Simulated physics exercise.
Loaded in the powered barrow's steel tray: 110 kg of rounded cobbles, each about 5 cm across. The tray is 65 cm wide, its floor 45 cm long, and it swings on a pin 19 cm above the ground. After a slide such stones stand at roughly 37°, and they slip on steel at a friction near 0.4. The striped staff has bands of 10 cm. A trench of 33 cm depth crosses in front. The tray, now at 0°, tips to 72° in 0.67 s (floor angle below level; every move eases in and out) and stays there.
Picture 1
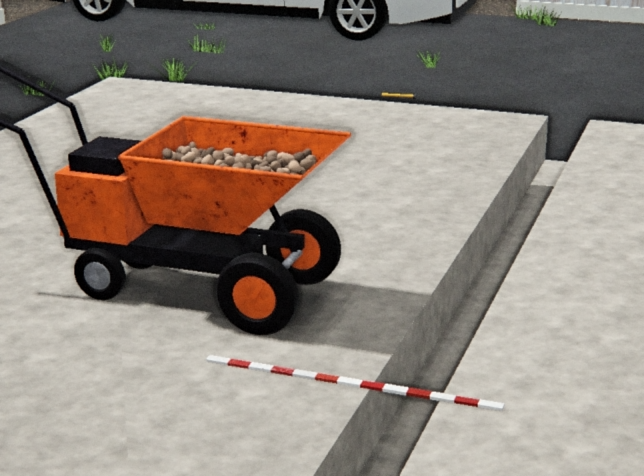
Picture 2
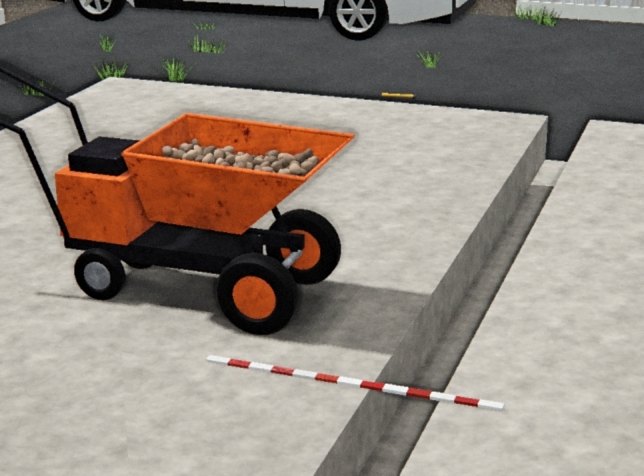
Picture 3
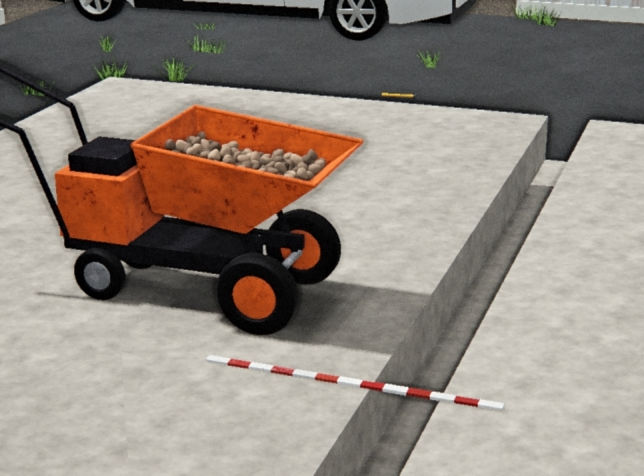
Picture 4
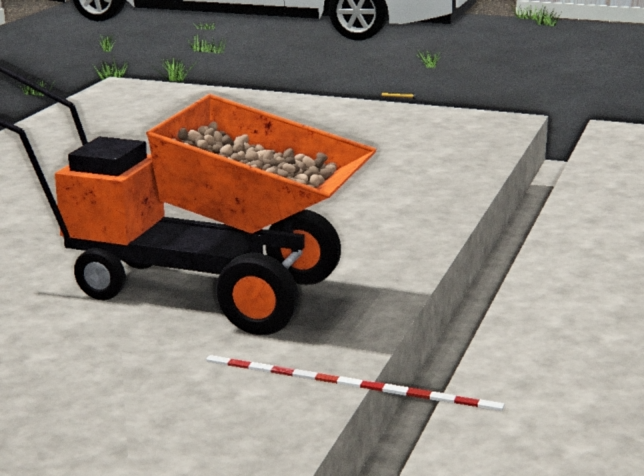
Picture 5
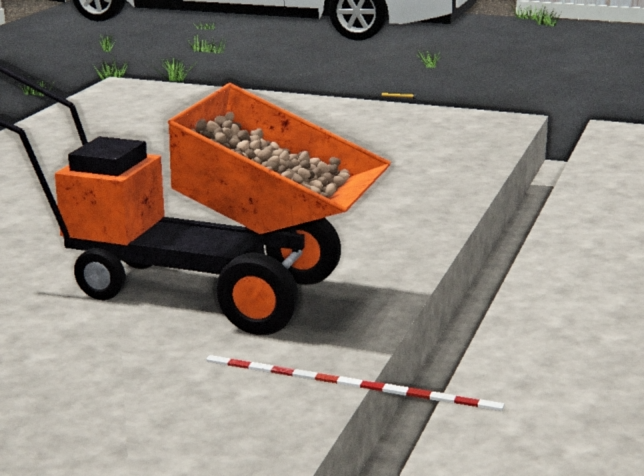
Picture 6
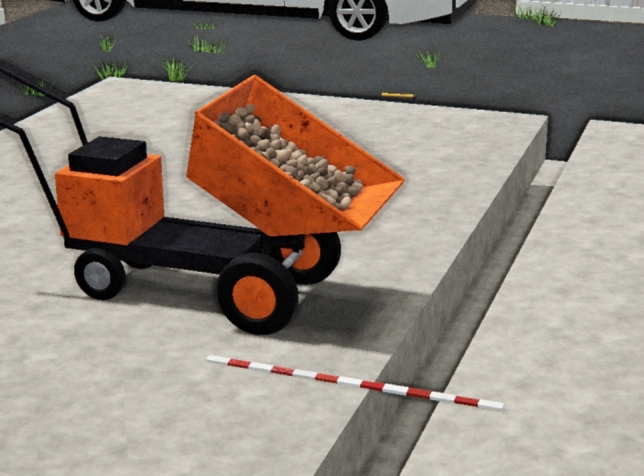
An orange tray loaded with brownish stones tilts steadily forward to the right on a wheeled barrow.
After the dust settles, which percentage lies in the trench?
Roughly 74 per cent ends in the trench.
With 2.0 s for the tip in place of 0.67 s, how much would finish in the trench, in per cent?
In that case some 95 per cent.
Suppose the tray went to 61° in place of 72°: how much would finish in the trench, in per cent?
In that case some 70 per cent.
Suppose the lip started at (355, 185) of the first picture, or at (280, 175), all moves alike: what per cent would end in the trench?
First some 15, then 95 per cent.
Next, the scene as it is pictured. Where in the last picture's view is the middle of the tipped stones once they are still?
Their middle is at about (455, 378).
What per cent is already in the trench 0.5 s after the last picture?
Some 30 per cent.
Then, 0.2 s after the last picture the floor is at 60°, 100 % in the tray; the foremost stones are at (384, 258).
Then, 0.5 s after the last picture the floor is at 72°, 68 % in the tray, 31 % in the trench, 2 % past the trench; the foremost stones are at (474, 346).
Then, 0.8 s after the last picture the floor is at 72°, 6 % in the tray, 68 % in the trench, 26 % past the trench; the foremost stones are at (636, 376).
Then, 2.8 s after the last picture the floor is at 72°, 0 % in the tray, 74 % in the trench, 26 % past the trench; the foremost stones are past the picture's edge.
